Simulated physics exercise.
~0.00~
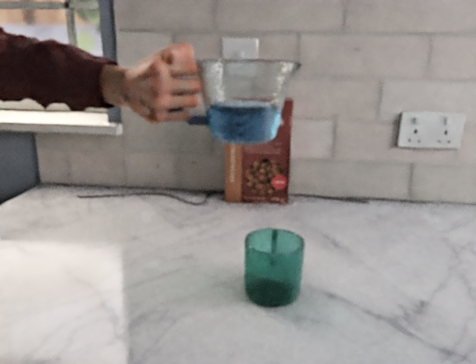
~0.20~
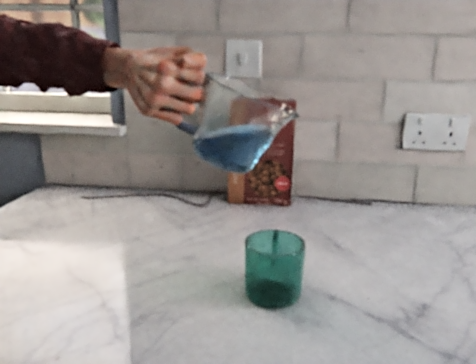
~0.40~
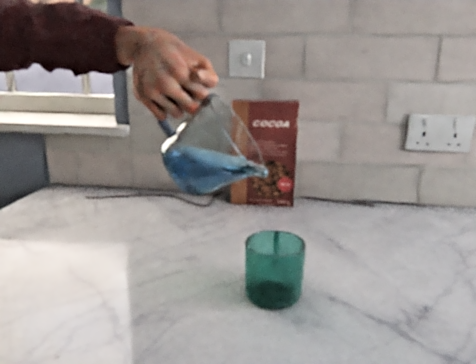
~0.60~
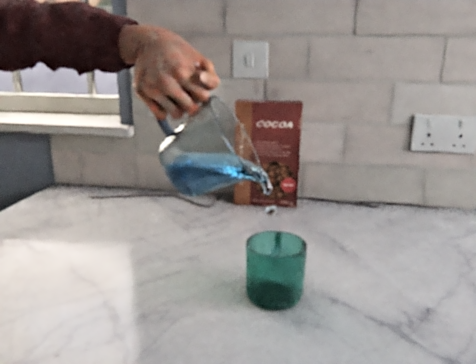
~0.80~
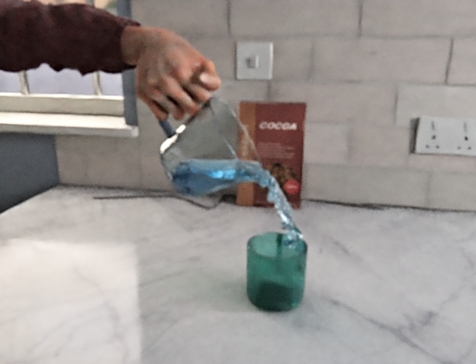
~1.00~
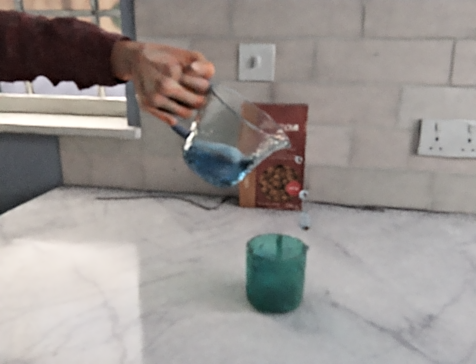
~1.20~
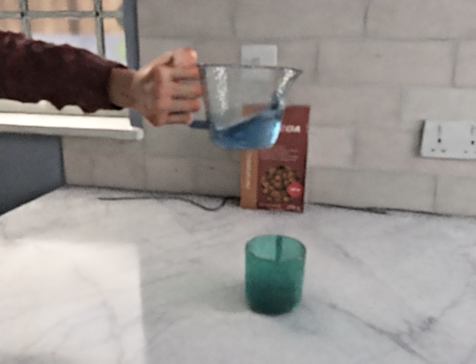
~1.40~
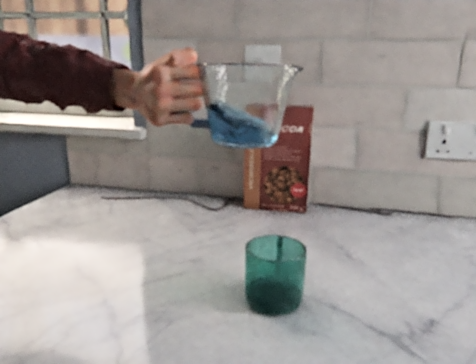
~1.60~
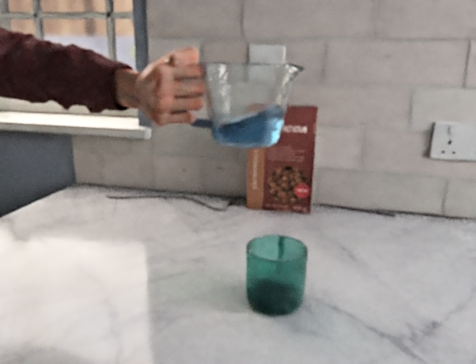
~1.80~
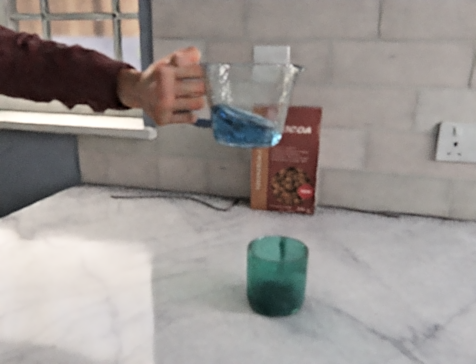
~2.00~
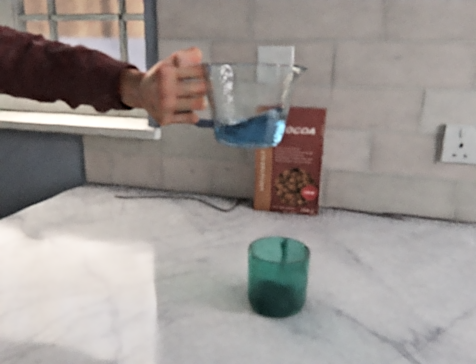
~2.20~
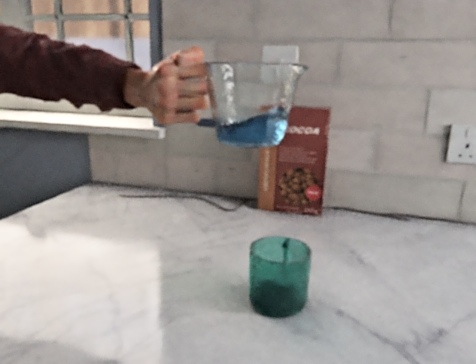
On a marble counter, a hand tips blue liquid into a green cup, then levels the jug.
